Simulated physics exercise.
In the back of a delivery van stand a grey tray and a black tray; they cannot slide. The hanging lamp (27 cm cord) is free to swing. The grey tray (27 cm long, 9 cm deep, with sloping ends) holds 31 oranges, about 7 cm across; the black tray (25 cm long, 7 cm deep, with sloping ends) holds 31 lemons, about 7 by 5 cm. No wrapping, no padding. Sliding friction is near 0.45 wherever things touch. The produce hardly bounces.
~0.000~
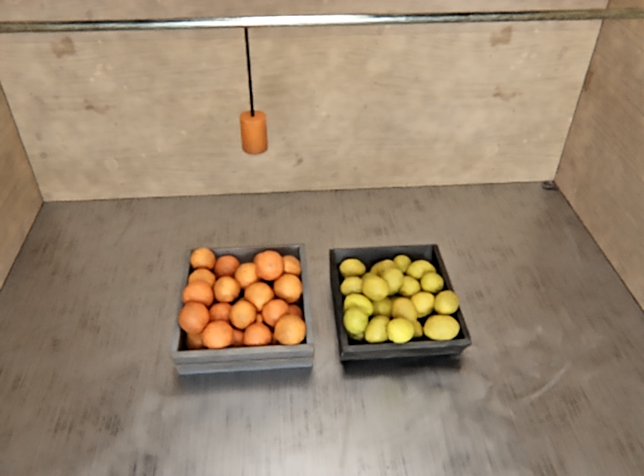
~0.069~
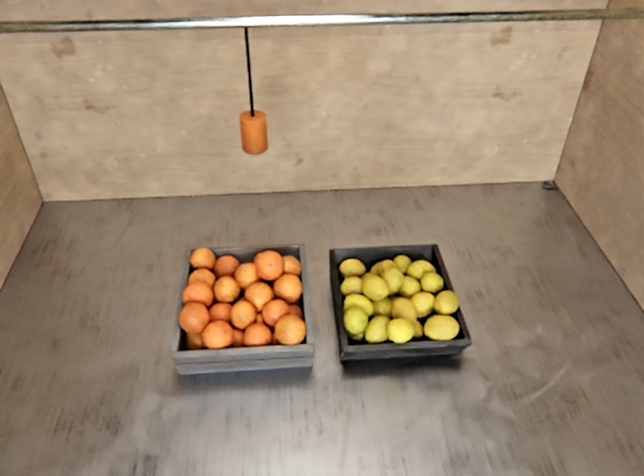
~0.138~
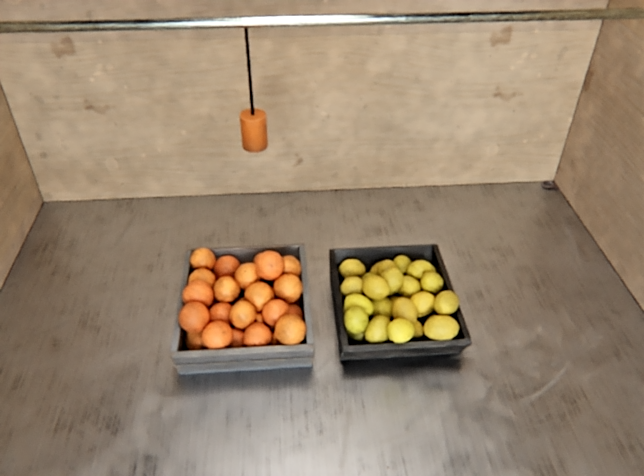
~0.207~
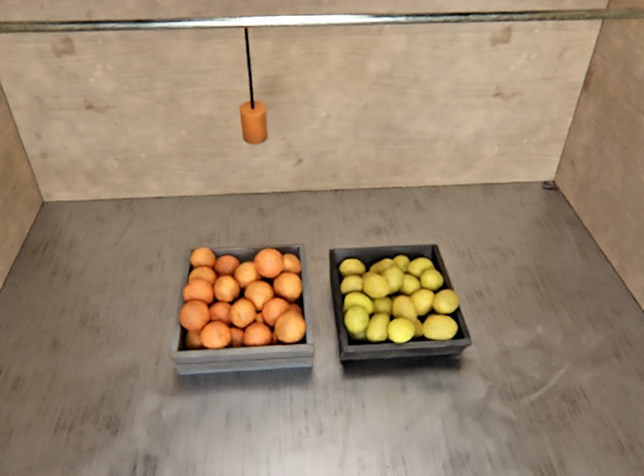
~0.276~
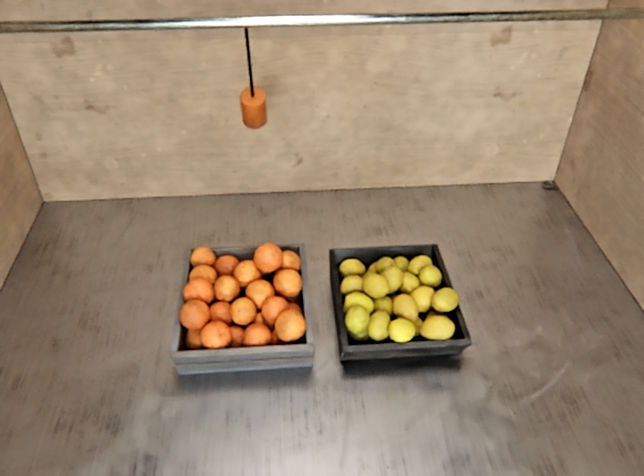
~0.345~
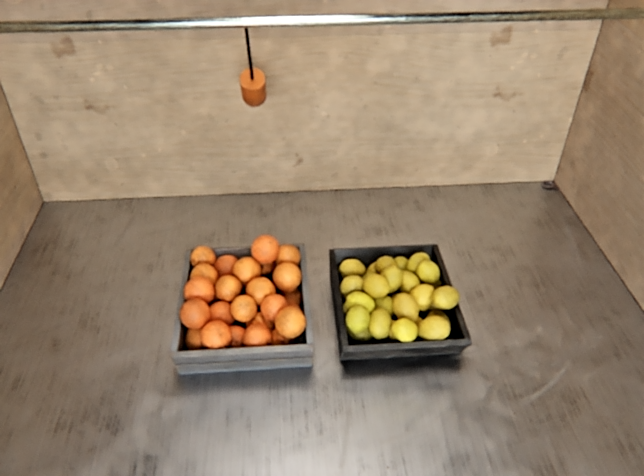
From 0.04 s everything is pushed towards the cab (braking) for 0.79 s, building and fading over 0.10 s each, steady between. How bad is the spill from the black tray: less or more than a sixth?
Out of the black tray go less than a sixth of the lemons.
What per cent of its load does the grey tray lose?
About: Grey tray 5 per cent.
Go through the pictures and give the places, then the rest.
In the first frame (each is followed by its nearest rim corner in this view), black tray, (346, 346); grey tray, (174, 351); the lamp leans 0°; none out.
The second frame shows black tray, (346, 346); the lamp leans 0°.
The third frame shows black tray, (346, 346); the lamp leans 2°.
The fourth frame shows black tray, (346, 346); the lamp leans 9°.
The fifth frame shows black tray, (346, 346); the lamp leans 21°.
The sixth frame shows black tray, (346, 346); grey tray, (174, 351); the lamp leans 34°; none out.
After 0.52 s, grey tray 30 in, 1 out and black tray 31 in, 0 out.
After 0.74 s, grey tray 30 in, 1 out and black tray 31 in, 0 out.
After 1.04 s, grey tray 30 in, 1 out and black tray 31 in, 0 out.
Outcome (at 1.43 s), grey tray 30 in, 1 out and black tray 31 in, 0 out. Asked share, 0 of 31, 0 per cent.
